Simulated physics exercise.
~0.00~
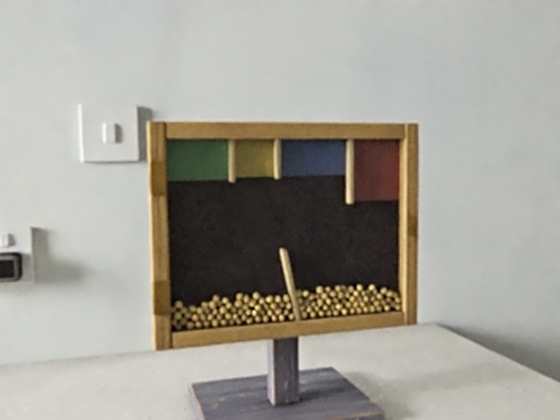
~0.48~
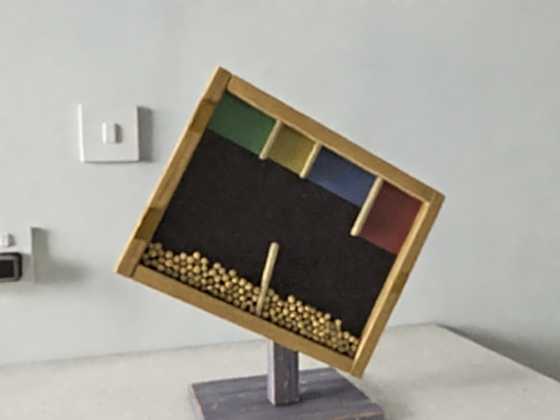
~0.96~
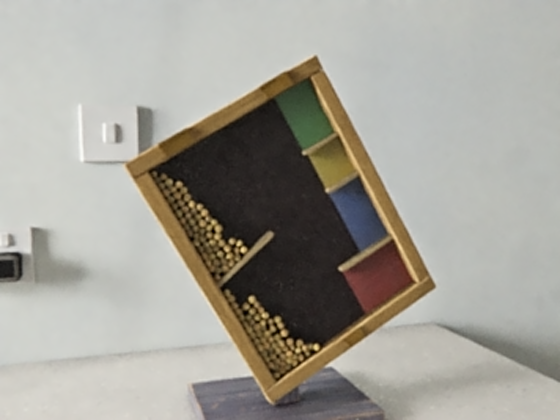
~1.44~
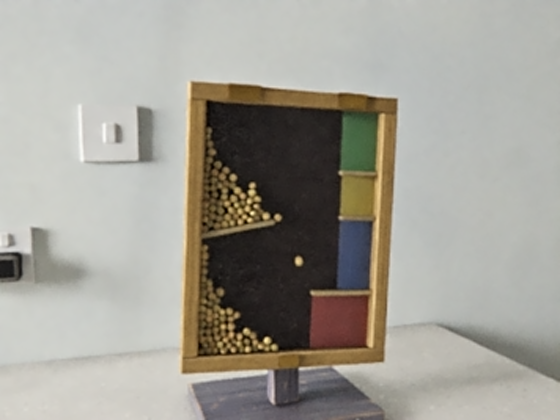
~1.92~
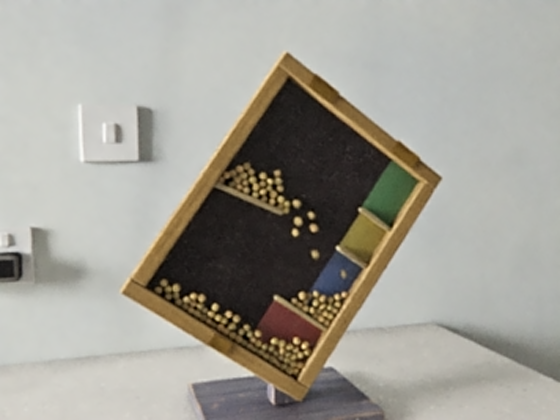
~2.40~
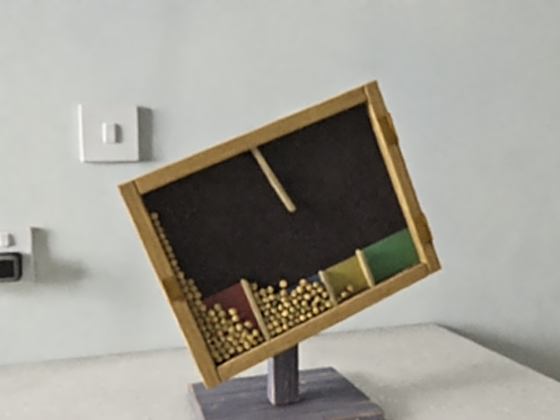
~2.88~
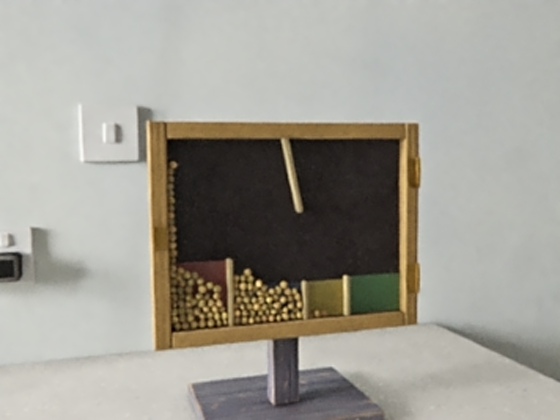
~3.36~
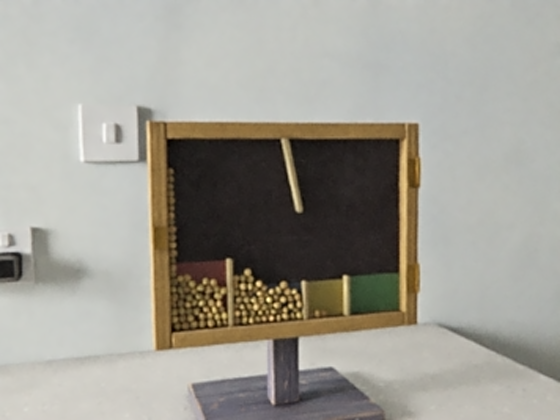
On a pale tabletop against a light wall, a wooden-framed box of small beads turned clockwise on its stand until it was upside down, the beads tumbling mostly into the red and blue pockets, leaving green and yellow practically empty as everything settled.
